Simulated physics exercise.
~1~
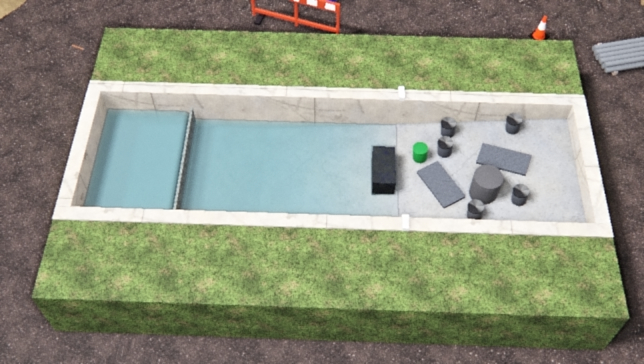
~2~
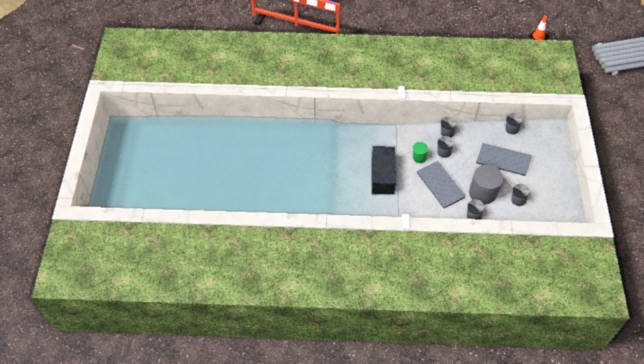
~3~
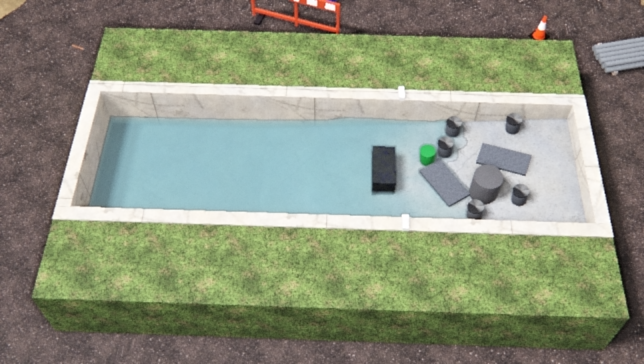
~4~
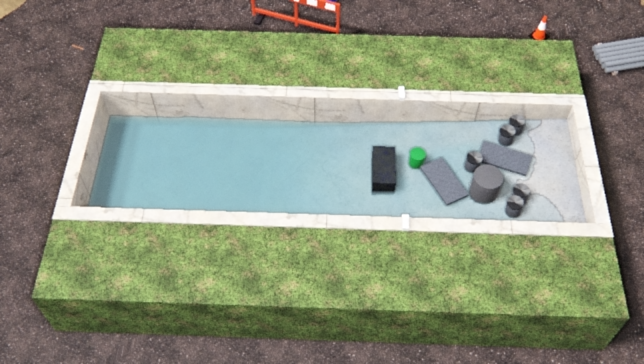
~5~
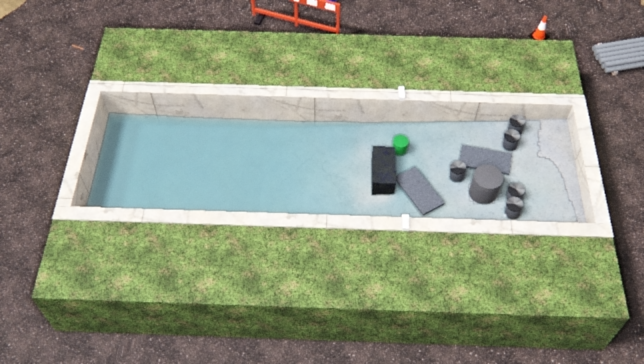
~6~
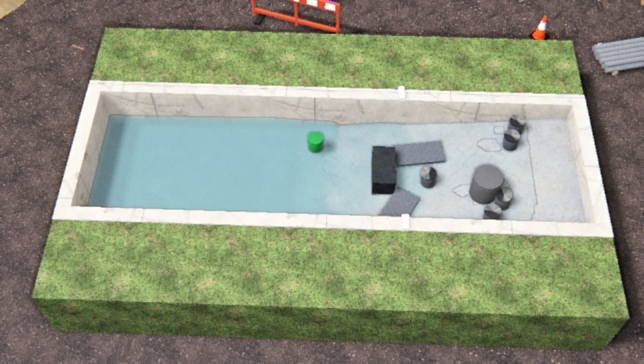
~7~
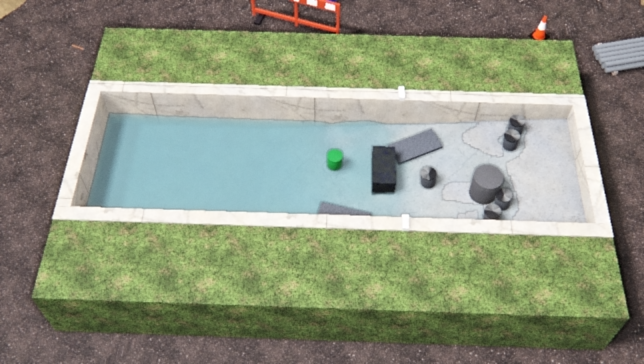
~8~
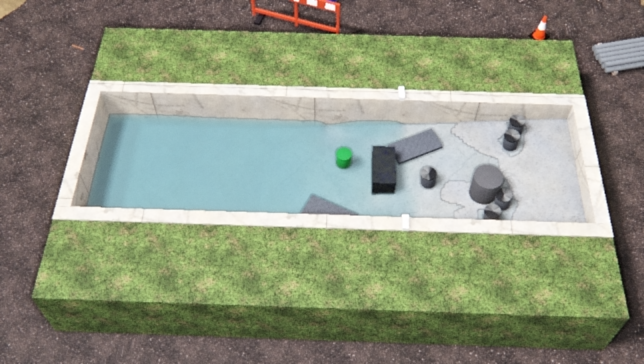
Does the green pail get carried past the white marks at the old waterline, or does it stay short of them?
It gets carried past the white marks. The returning water takes the green pail left beyond them, and it ends up floating on the far side of the dark block.
